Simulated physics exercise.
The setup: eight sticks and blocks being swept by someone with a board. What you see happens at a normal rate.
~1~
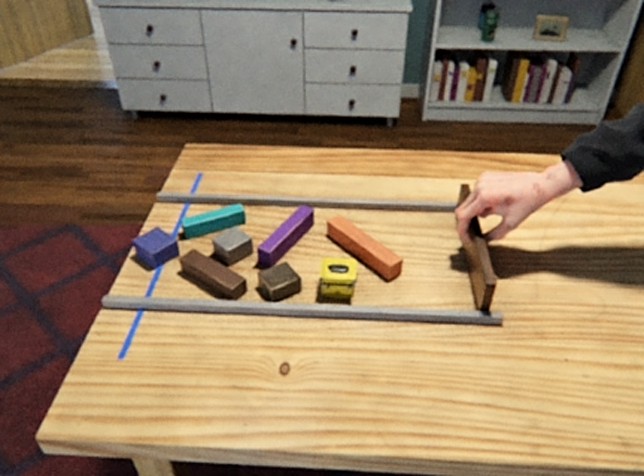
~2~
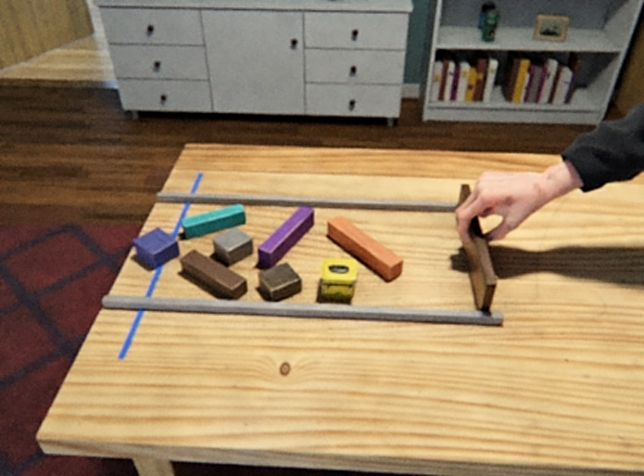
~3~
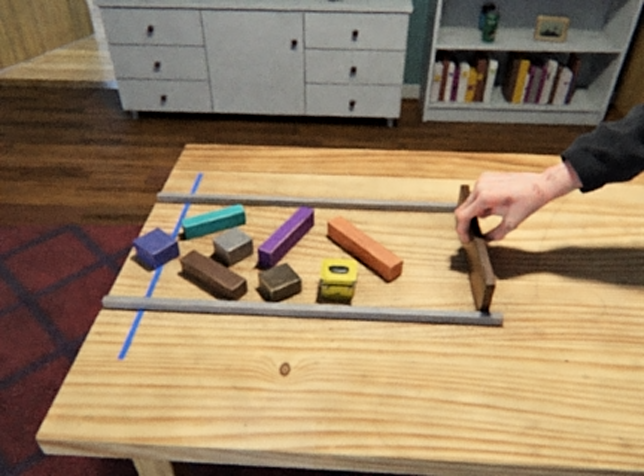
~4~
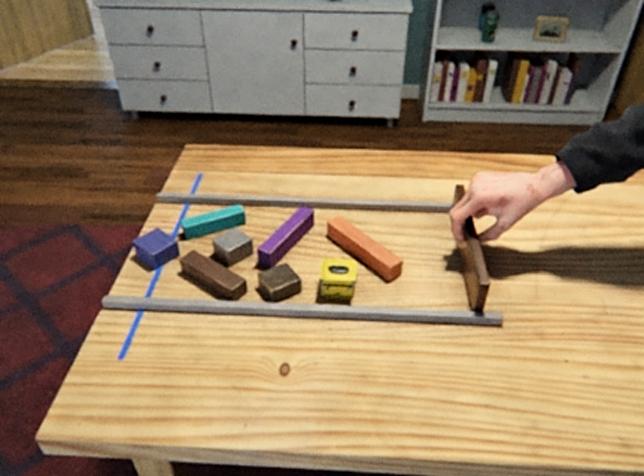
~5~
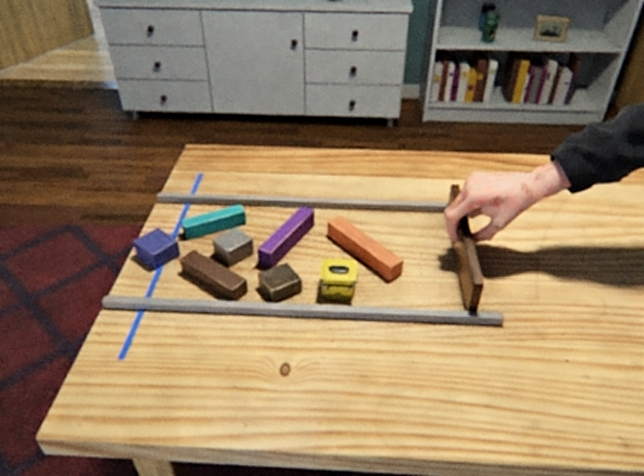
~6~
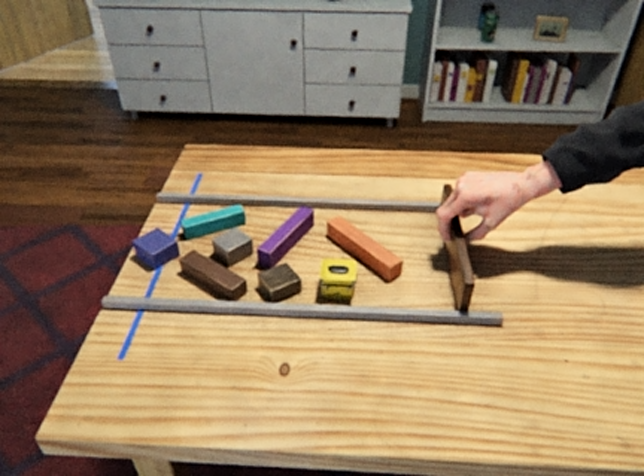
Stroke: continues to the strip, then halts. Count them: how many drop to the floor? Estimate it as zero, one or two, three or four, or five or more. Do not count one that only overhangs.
The pieces lost over the edge are more than four.
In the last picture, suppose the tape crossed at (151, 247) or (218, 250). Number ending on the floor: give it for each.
In the first try the count is 6, and in the second it is 1.
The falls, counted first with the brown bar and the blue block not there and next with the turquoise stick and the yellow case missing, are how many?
It would be 3 and 3.
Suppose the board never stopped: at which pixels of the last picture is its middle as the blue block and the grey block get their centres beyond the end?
The middle is at (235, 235) when it's the blue block, and at (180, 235) when it's the grey block.
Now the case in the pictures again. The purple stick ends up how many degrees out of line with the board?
Near 0 degrees.
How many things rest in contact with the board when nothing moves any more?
Counting them up gives 2.
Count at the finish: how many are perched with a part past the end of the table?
The total here is 0.
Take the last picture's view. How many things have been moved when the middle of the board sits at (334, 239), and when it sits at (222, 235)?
Tally: First 3; then 8.
Early on, none off yet; blue block at rest near (157, 248); turquoise stick at rest near (214, 222); brown bar at rest near (213, 276).
A while later, none off yet; blue block at rest near (156, 248); turquoise stick at rest near (214, 222); brown bar travelled a little near (190, 273).
Further along, none off yet; blue block leaning well over near (123, 239); turquoise stick travelled about its own width near (172, 222); brown bar travelled about its own width near (130, 269).
Finally, the number that fall off is five or more; lost, black block, grey block, brown bar, turquoise stick and blue block.
